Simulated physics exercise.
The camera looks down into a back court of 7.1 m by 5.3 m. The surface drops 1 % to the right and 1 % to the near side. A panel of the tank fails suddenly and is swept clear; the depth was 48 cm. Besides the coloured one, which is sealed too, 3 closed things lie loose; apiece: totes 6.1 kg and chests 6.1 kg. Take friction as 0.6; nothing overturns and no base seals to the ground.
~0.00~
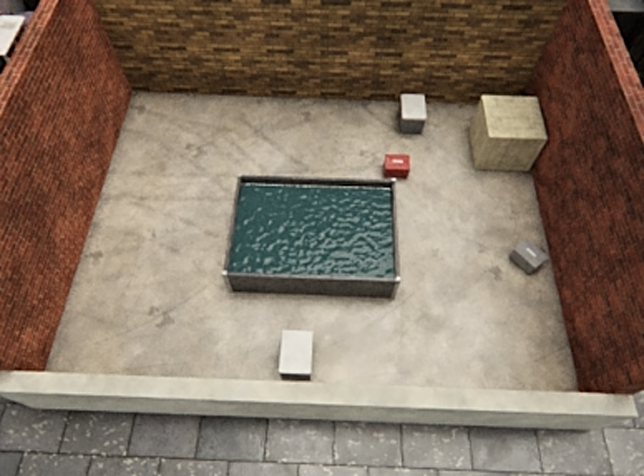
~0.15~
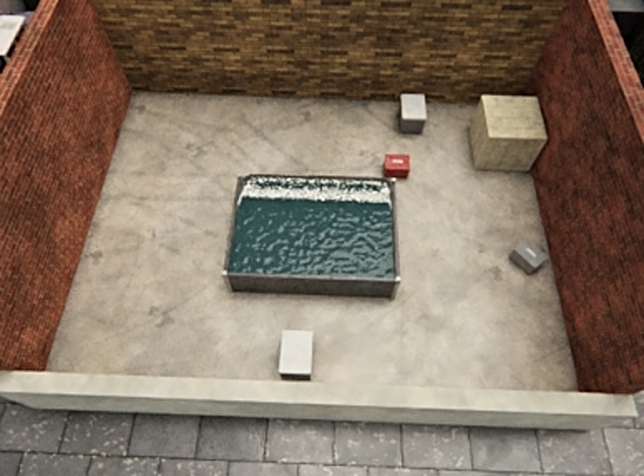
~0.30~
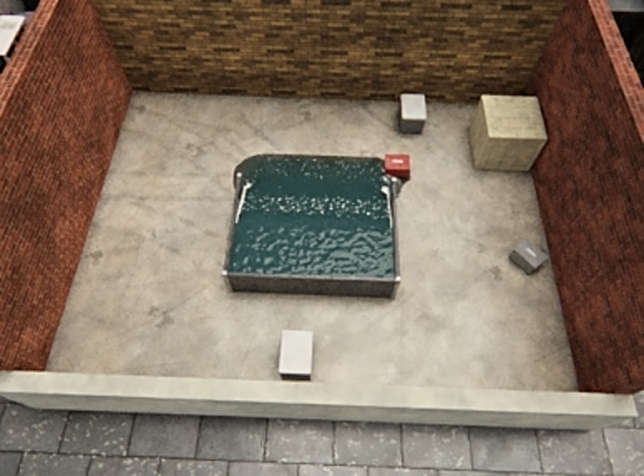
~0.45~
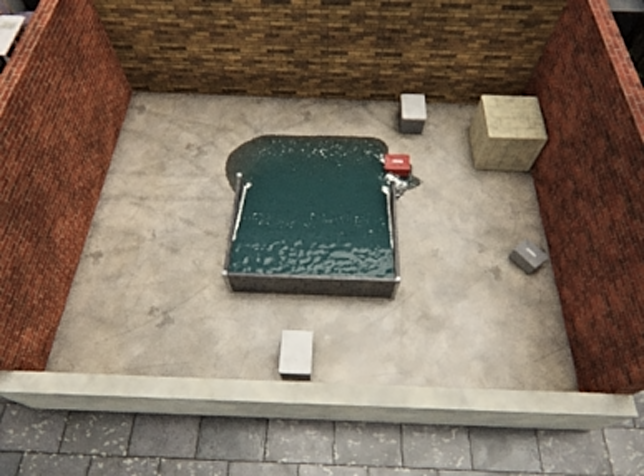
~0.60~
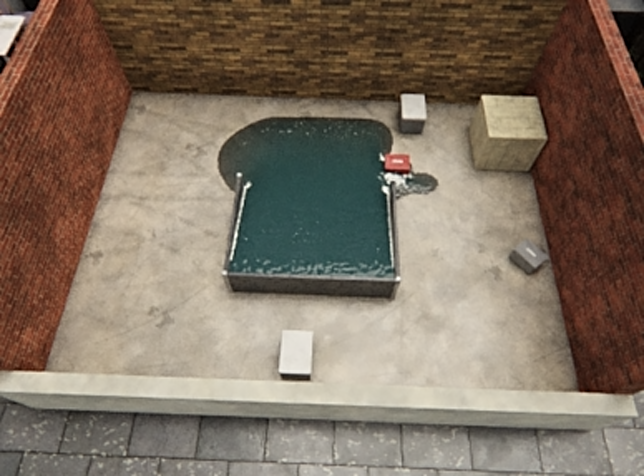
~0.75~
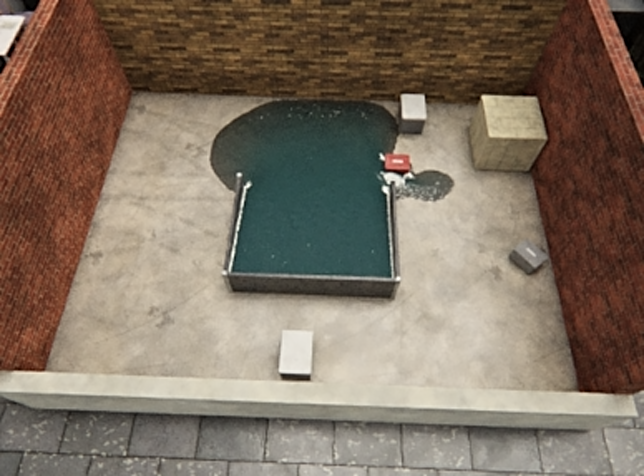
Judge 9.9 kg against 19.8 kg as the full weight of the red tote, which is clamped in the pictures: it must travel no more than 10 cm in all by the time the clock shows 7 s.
I expect that neither weight holds it.
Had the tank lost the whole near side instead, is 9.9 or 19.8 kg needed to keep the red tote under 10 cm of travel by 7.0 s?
In that case the lower weight is enough.
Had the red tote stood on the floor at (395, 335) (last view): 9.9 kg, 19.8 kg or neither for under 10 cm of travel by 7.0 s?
Either load holds.
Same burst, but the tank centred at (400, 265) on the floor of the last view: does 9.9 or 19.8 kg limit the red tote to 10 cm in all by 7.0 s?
In that case neither load is enough.
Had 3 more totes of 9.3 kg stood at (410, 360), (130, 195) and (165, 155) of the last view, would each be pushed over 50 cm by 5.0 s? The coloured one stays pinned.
In that order: Short of it, past it, past it.
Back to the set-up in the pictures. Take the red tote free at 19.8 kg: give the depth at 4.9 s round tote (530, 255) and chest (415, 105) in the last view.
About 4 and 3 cm.
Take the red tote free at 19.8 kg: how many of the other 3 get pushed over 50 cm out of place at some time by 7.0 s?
2 of them.
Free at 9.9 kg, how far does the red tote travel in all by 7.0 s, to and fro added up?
About 400 cm.
After 1.4 s the red tote would be 81 cm from its start with 9.9 kg and 21 cm from its start with 19.8 kg; 8 cm of water round it then.
After 3.1 s the red tote would be 113 cm from its start with 9.9 kg and 45 cm from its start with 19.8 kg; 7 cm of water round it then.
After 4.9 s the red tote would be 174 cm from its start with 9.9 kg and 45 cm from its start with 19.8 kg; 8 cm of water round it then.
After 7.0 s the red tote would be 181 cm from its start with 9.9 kg and 45 cm from its start with 19.8 kg; 6 cm of water round it then.
